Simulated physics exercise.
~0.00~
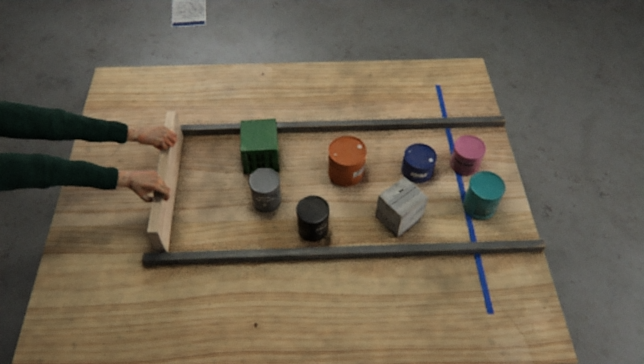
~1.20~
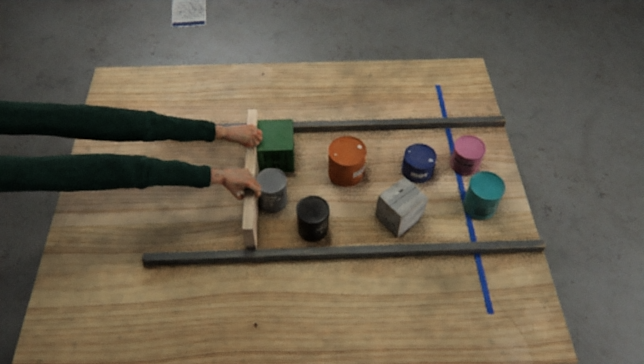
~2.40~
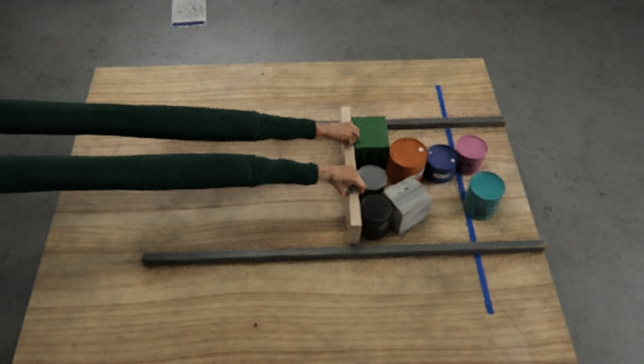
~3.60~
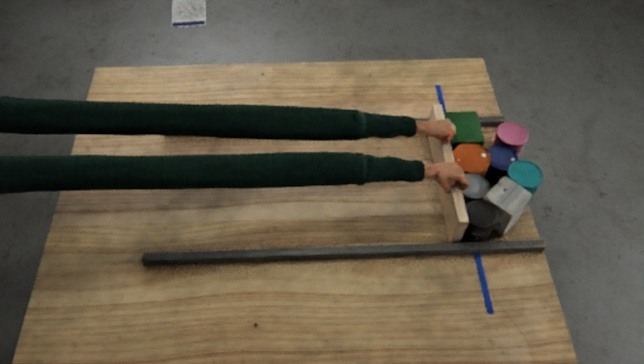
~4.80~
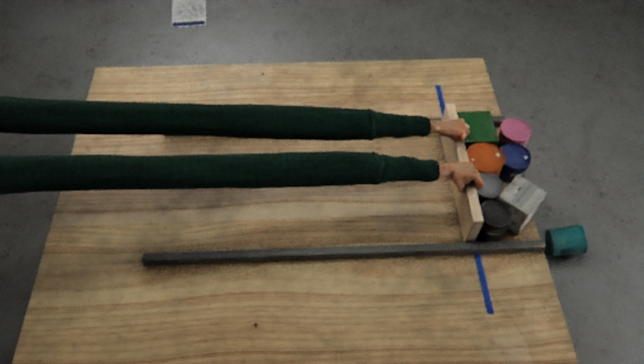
A person in dark green sleeves holds a wooden plank upright at the left of a wooden table, seen from above, between two dark rails. To the right stand a green crate, grey and black pails, an orange canister, a pale grey box, and blue, pink and turquoise containers near a strip of blue tape. The hands push the plank right, meeting the crate and grey pail first, then bunching the others together. The packed group slides over the tape to the table's right edge. As the plank reaches the tape, the turquoise pail tips off, while the rest stay crowded at the edge.
